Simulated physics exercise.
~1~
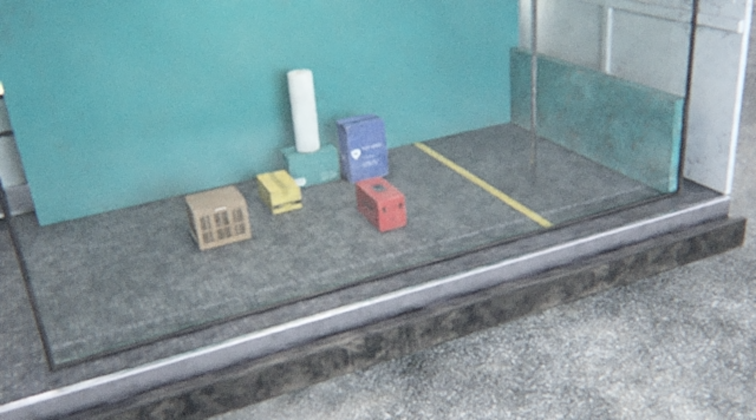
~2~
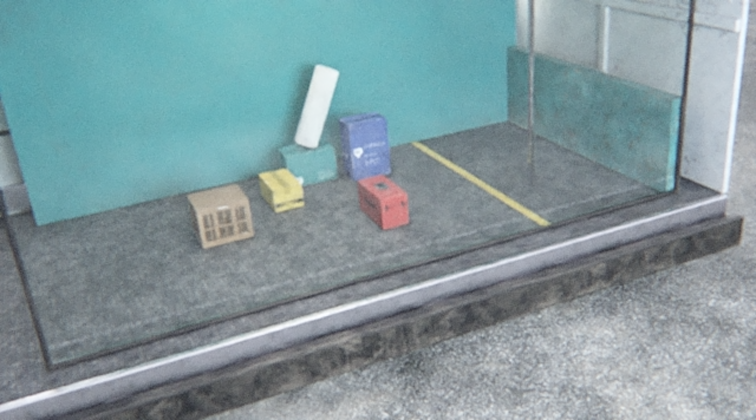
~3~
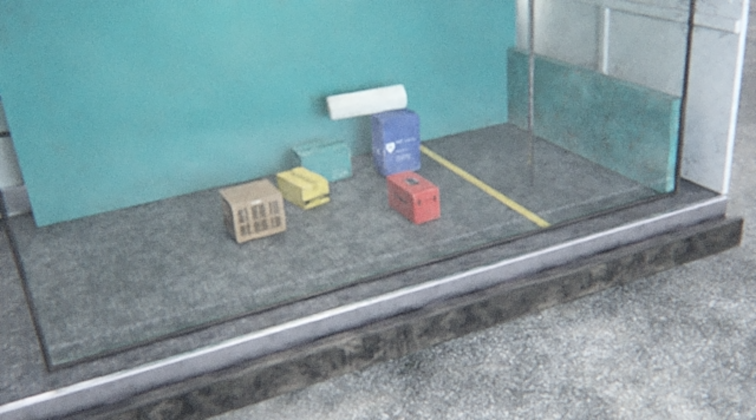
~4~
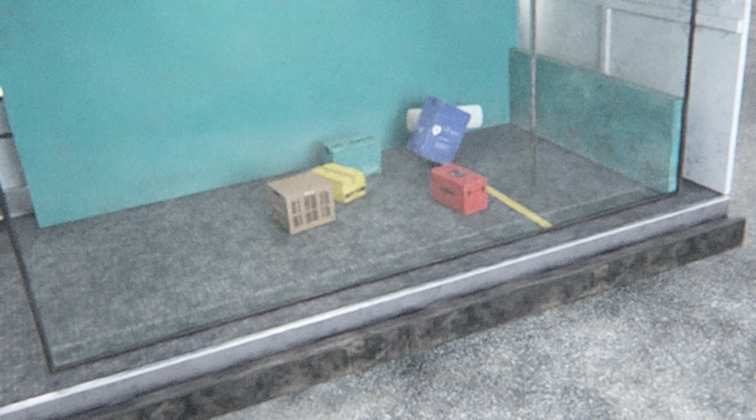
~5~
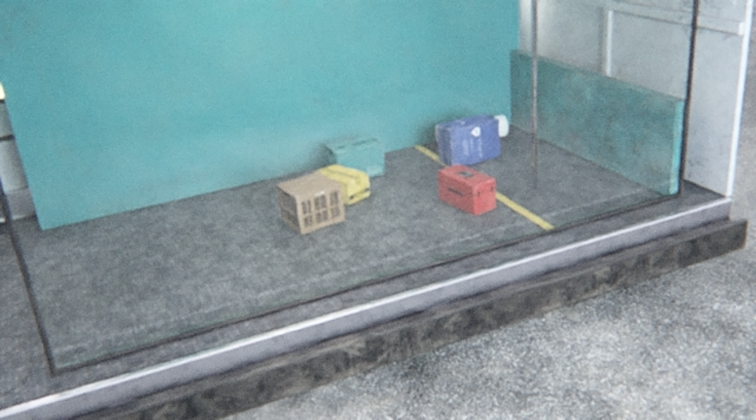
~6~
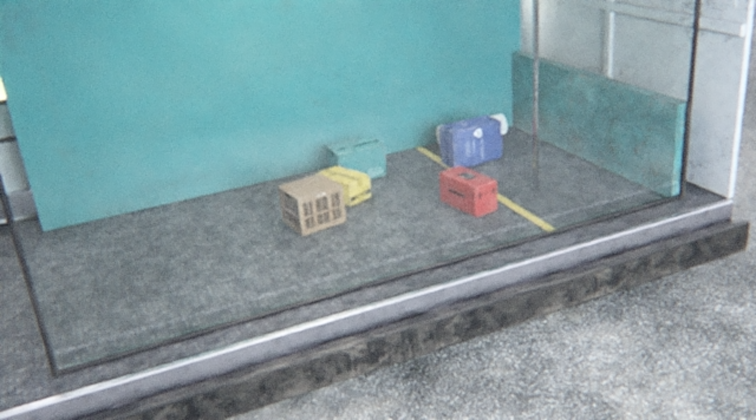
White roll toppling off a teal carton as boxes slide right, a blue pack tipping onto its side across a yellow line.
